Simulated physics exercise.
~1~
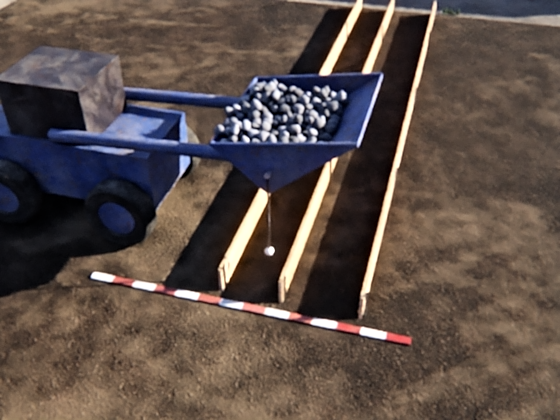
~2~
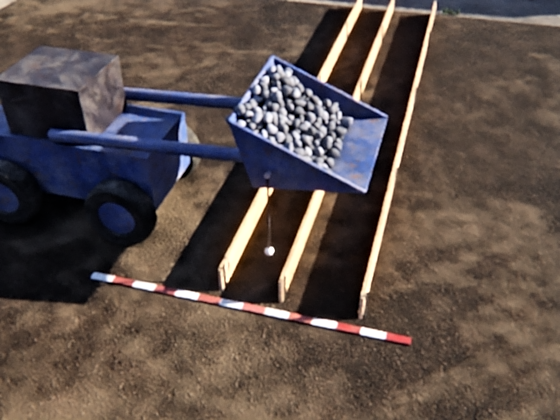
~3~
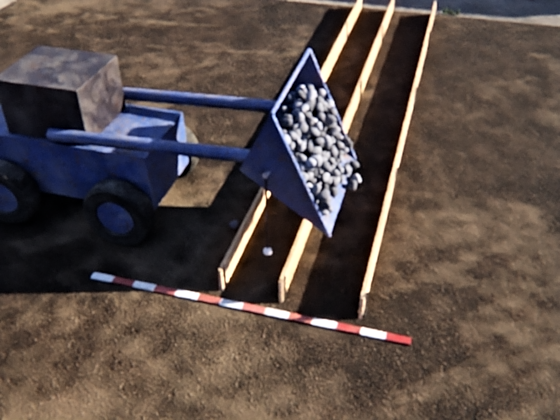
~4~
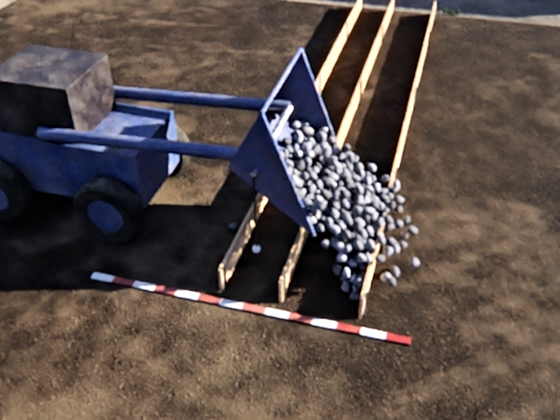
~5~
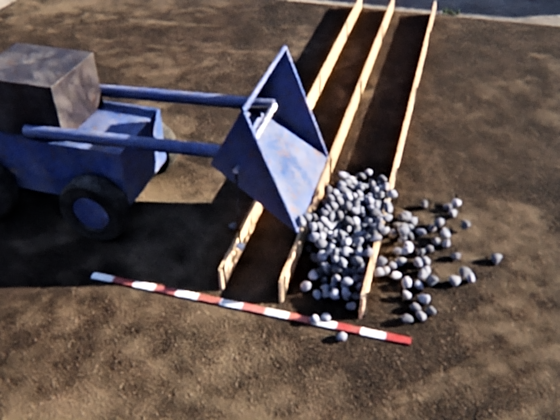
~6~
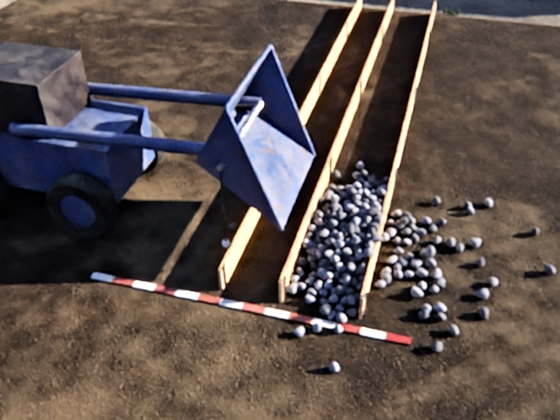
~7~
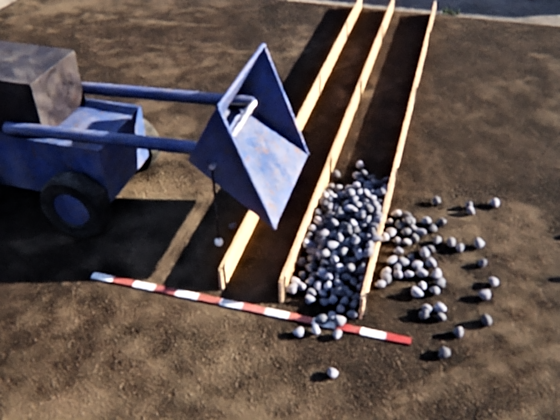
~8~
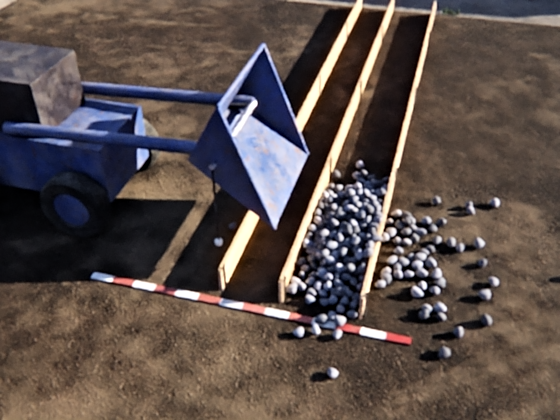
A blue loader tips grey cobbles mostly between two boards, backs left and stops.
